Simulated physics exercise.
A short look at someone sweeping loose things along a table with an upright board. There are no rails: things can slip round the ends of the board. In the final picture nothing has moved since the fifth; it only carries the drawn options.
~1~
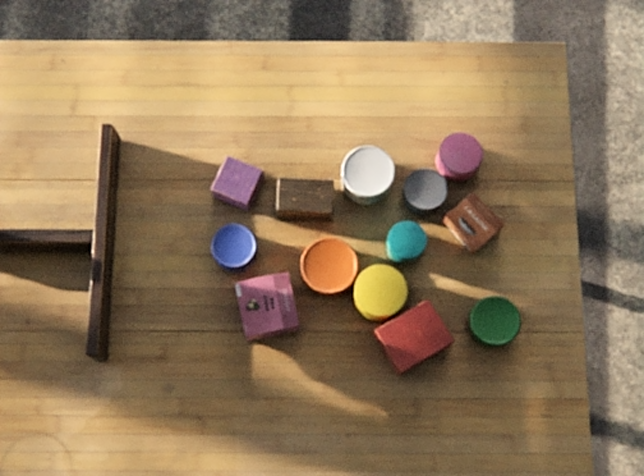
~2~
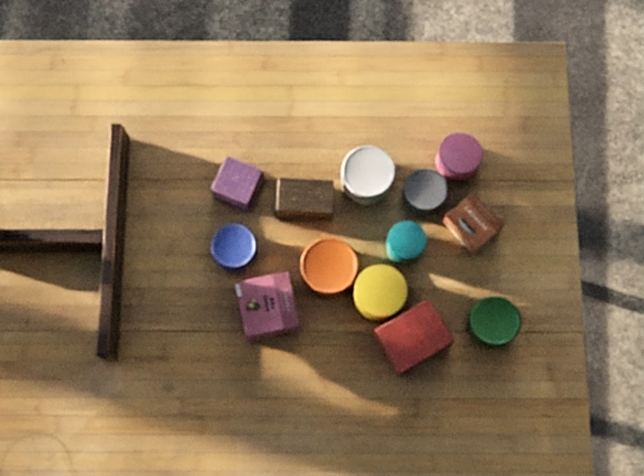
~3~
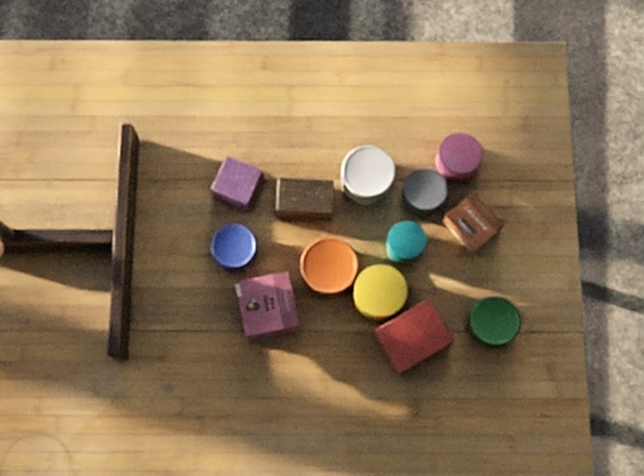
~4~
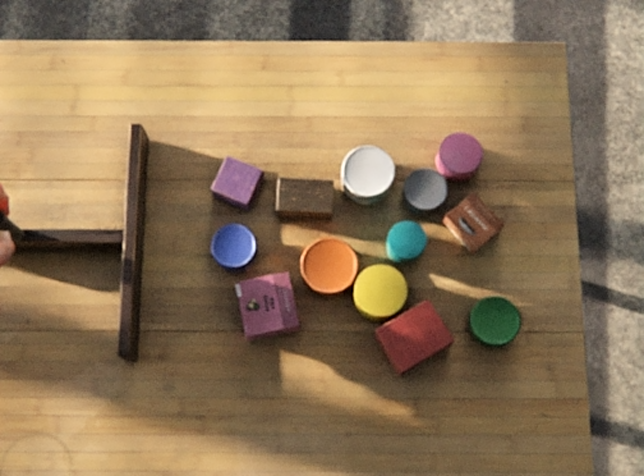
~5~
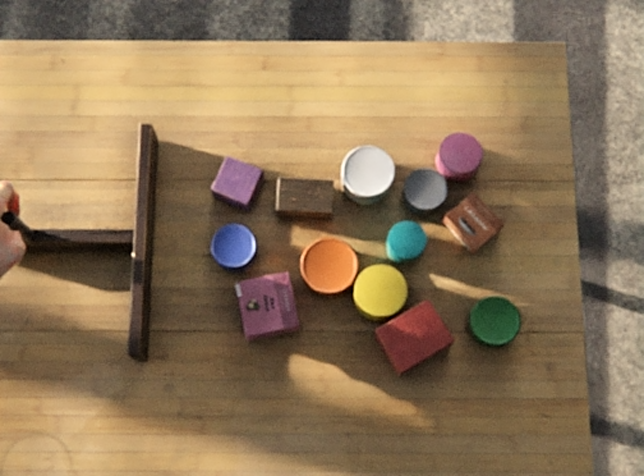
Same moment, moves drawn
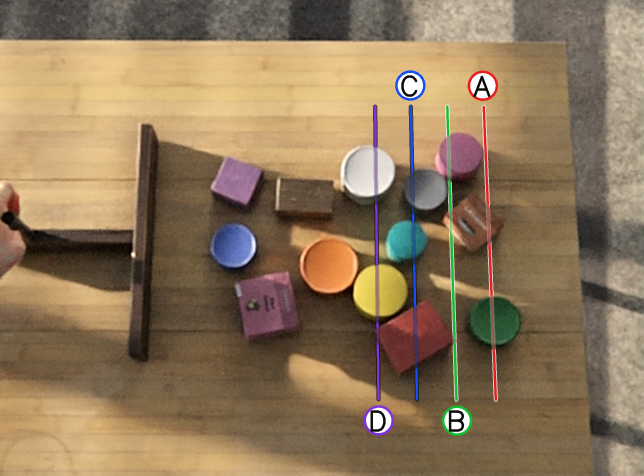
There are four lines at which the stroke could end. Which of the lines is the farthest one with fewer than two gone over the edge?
Stop at B.
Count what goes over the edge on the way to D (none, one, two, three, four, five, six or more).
The count is none.
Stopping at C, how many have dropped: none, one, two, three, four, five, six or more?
By then, none.
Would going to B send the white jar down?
No.
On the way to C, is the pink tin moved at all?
Yes.
On the marked copy, A at (490, 248); B at (452, 247); C at (414, 247); D at (377, 247).
Taking B. A third of the way, board (253, 236); white jar (382, 174); purple block (282, 182).
Two thirds of the way, board (366, 236); orange box (514, 229); green jar (501, 324).
When it is over, board (451, 236); orange box (569, 232); grey tub (563, 169); none fallen.
As for the rest, A drops three; C is within the limit but short; D is within the limit but short.
